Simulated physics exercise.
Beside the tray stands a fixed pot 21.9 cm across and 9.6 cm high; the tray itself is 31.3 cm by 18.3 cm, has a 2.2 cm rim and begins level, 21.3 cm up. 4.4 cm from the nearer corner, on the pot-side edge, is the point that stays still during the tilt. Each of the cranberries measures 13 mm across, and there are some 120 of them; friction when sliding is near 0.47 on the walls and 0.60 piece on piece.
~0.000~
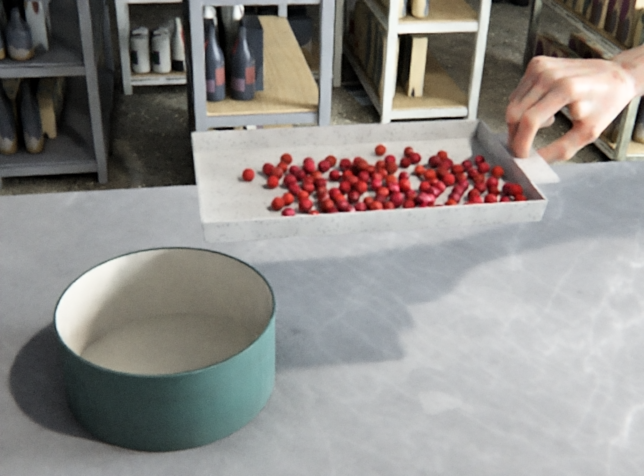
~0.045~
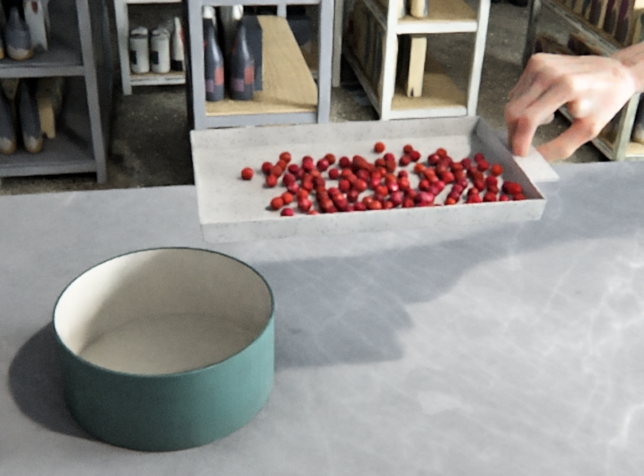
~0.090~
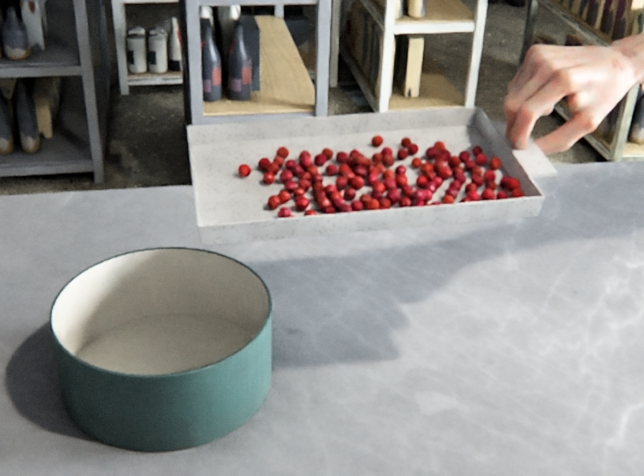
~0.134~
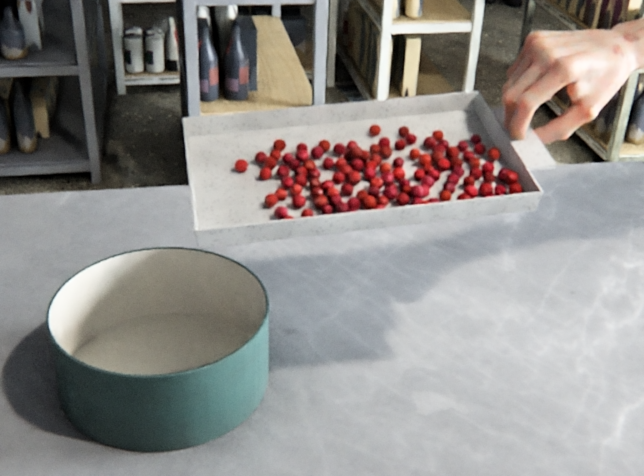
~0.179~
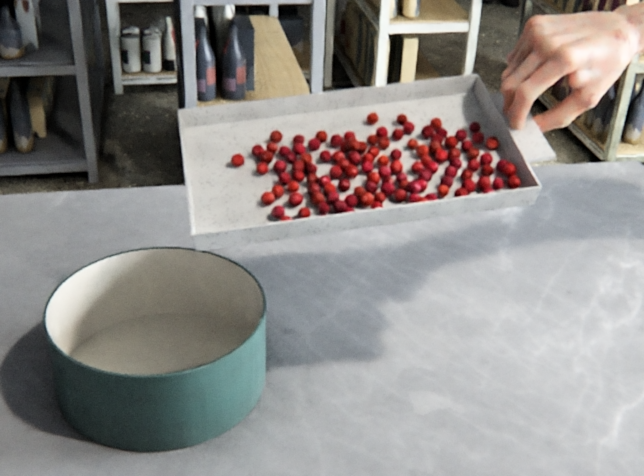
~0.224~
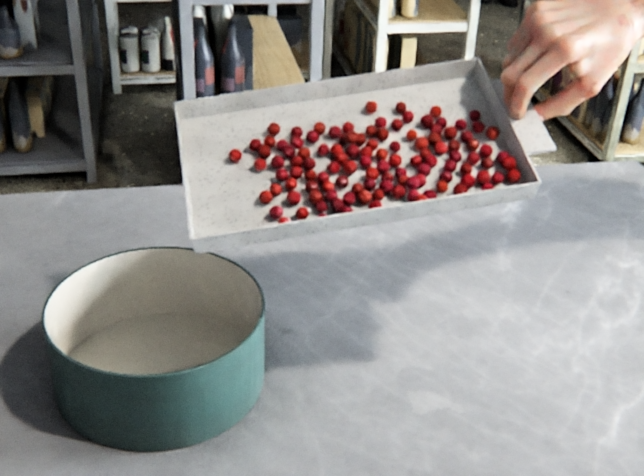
In this clip, a hand at the right holds a pale rectangular tray of red cranberries above a grey counter, beside a green pot, and raises the tray's far side so it slants increasingly toward the front left.
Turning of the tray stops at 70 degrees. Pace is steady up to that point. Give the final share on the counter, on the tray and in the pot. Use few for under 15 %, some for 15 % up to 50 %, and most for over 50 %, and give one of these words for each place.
Counter: Few, tray: Most, pot: Few.
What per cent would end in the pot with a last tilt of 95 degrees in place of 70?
Roughly 15 %.
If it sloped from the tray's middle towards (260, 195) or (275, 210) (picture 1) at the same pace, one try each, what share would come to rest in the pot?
I'd put it at roughly 35 per cent for the first tilt and roughly 35 per cent for the second.
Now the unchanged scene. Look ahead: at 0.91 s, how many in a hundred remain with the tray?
I'd put it at roughly 95 per cent.
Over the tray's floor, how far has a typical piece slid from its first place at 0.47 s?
It has moved some 4 cm from its start.
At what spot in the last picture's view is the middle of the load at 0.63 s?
At that time the load is centred around (348, 182).
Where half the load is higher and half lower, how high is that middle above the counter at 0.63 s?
Roughly 26 cm.
After 0.47 s, tilt 45 degrees; the tray holds 100 %, the pot 0 %.
After 0.63 s, tilt 62 degrees; the tray holds 100 %, the pot 0 %.
After 0.91 s, tilt 70 degrees; the tray holds 95 %, the pot 0 %.
By 1.4 s all is still; counter 0 %, tray 95 %, pot 0 %.
